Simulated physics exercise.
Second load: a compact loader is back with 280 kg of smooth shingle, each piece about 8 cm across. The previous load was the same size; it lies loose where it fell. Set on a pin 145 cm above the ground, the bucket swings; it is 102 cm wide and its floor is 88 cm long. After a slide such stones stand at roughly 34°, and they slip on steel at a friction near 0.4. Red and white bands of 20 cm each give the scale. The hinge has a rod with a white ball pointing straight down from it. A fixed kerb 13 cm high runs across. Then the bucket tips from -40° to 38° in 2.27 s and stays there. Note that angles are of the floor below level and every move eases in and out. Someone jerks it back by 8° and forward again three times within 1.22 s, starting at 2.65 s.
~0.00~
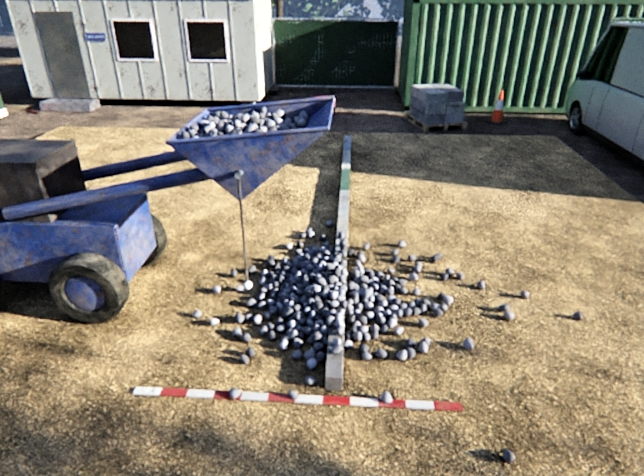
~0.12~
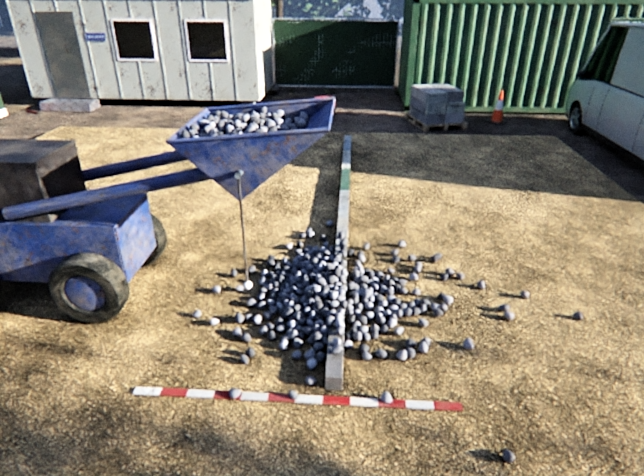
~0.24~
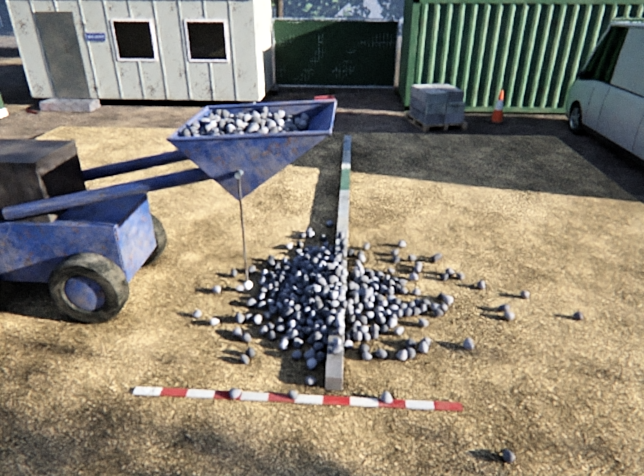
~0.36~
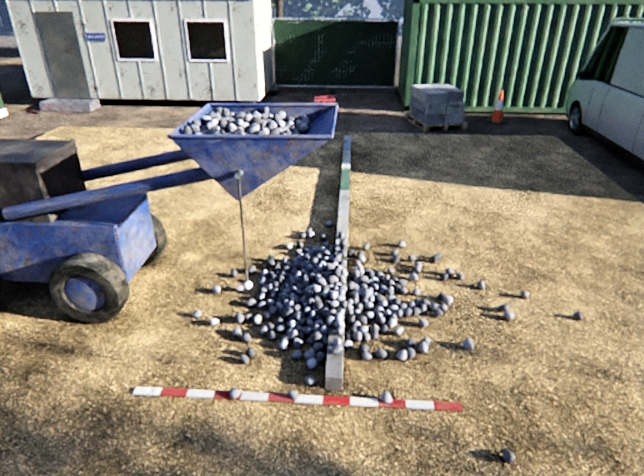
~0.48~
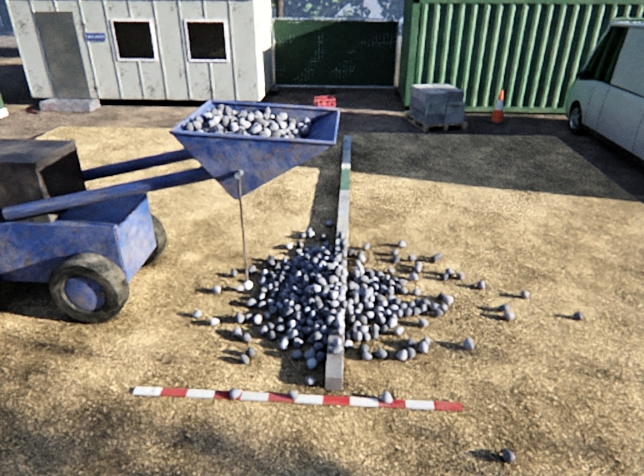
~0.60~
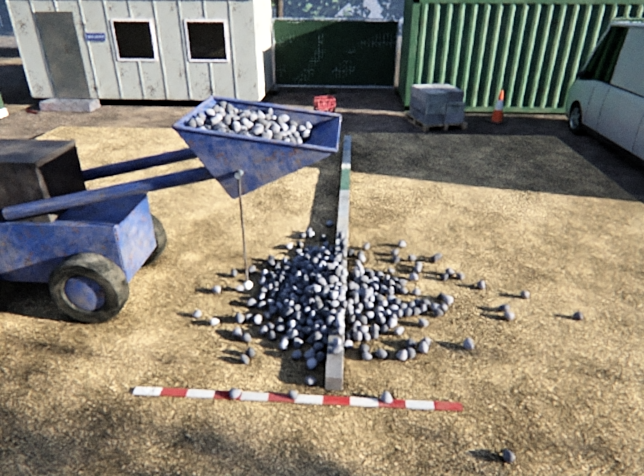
A sunlit gravel yard with shadow across its far side is seen from slightly above, with a pale cabin, green fencing, an orange cone and a white van behind. A blue loader at left holds a bucket of grey stones above a loose heap straddling a kerb, behind a red-and-white strip. The bucket slowly tilts, its right lip dipping slightly as the stones shift a little inside, while the heap and camera stay still.
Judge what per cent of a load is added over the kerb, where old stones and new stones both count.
The amount added is about 97 per cent of a load.
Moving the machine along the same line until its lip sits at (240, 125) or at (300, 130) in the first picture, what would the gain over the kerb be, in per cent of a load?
Case one about 5 %, case two about 70 %.
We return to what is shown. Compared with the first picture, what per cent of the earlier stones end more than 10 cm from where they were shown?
15 %.
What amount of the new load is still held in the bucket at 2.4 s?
Around 15 per cent of the load is still inside.
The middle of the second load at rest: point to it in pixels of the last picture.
(390, 291).
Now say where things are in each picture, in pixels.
Lip at (329, 129), floor tilted -40°, highest stones at (243, 120). The earlier load is highest near (333, 275), 22 cm above ground level, 72 % on this side of the kerb, 28 % over the kerb, in the first picture.
The bucket is at -39°, its lip at (329, 130); the top of the load is at (243, 120); the stones move at 0.0 m/s on average, in the second picture.
Lip at (330, 133), floor tilted -38°, highest stones at (239, 119); the stones move at 0.1 m/s on average, in the third picture.
The bucket is at -35°, its lip at (332, 137); the top of the load is at (233, 120); the stones move at 0.1 m/s on average, in the fourth picture.
Lip at (335, 144), floor tilted -31°, highest stones at (228, 116); the stones move at 0.1 m/s on average, in the fifth picture.
Lip at (337, 151), floor tilted -27°, highest stones at (228, 113); the stones move at 0.1 m/s on average, in the sixth picture.
After 1.7 s the floor is at 26°; in per cent of one load, 96 in the bucket, 76 on this side of the kerb, 28 over the kerb; the foremost stones are at (500, 308).
After 2.4 s the floor is at 38°; in per cent of one load, 13 in the bucket, 96 on this side of the kerb, 91 over the kerb; the foremost stones are at (500, 308).
After 4.3 s the floor is at 38°; in per cent of one load, 0 in the bucket, 75 on this side of the kerb, 125 over the kerb; the foremost stones are at (518, 300).
After 6.9 s the floor is at 38°; in per cent of one load, 0 in the bucket, 75 on this side of the kerb, 125 over the kerb; the foremost stones are at (518, 300). Net gain over the kerb, 97.
